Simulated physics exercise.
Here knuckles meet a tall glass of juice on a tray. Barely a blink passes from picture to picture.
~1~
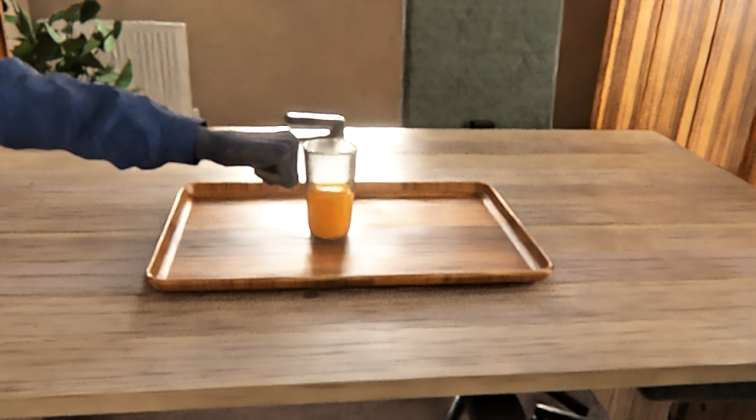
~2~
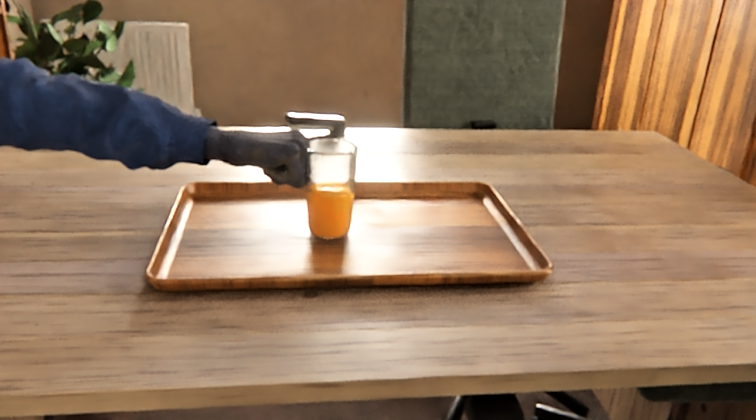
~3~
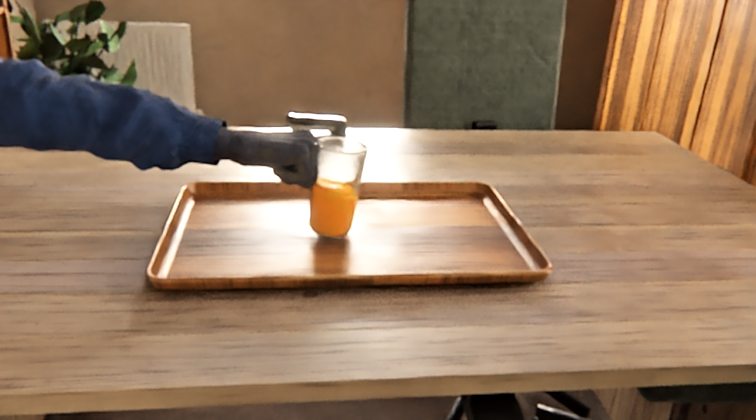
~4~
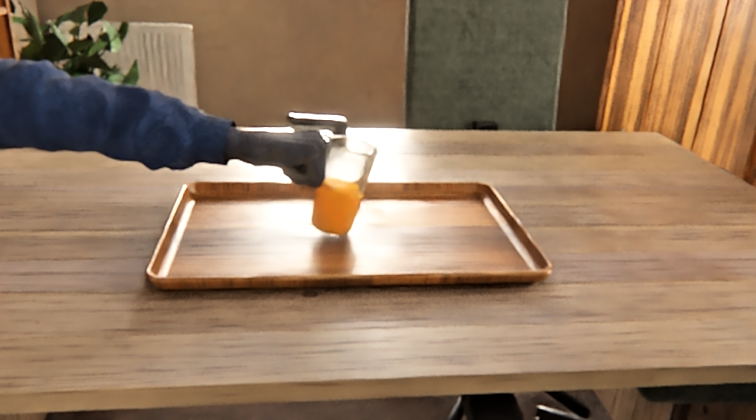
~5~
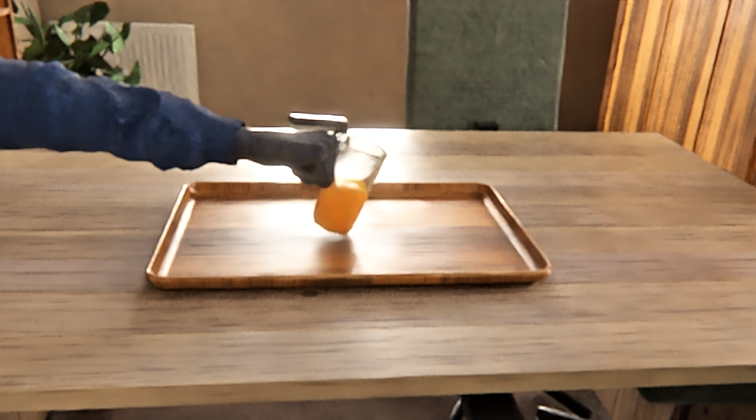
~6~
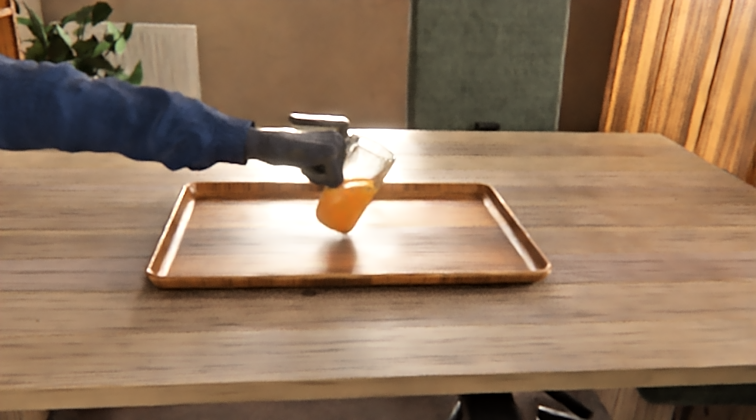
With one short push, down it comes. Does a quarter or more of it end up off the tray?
Yes, a quarter or more leaves the tray.
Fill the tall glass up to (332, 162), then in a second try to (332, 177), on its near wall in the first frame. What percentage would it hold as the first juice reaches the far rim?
70 % and 75 %.
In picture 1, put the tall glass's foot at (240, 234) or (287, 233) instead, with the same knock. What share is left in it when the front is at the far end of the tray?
About 45 and 60 per cent.
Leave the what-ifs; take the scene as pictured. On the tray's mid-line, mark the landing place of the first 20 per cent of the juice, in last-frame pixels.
(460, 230).
A moment on, the tall glass is falling and 100 per cent is in the glass, 0 on the tray and 0 above or beyond its rim.
Next, the tall glass lies on its side and 91 per cent is in the glass, 7 on the tray and 2 above or beyond its rim.
Then the tall glass lies on its side and 48 per cent is in the glass, 40 on the tray and 12 above or beyond its rim.
Later the tall glass lies on its side and 24 per cent is in the glass, 39 on the tray and 37 above or beyond its rim.
At rest 63 per cent is held by tray and glass, 37 is off the tray.
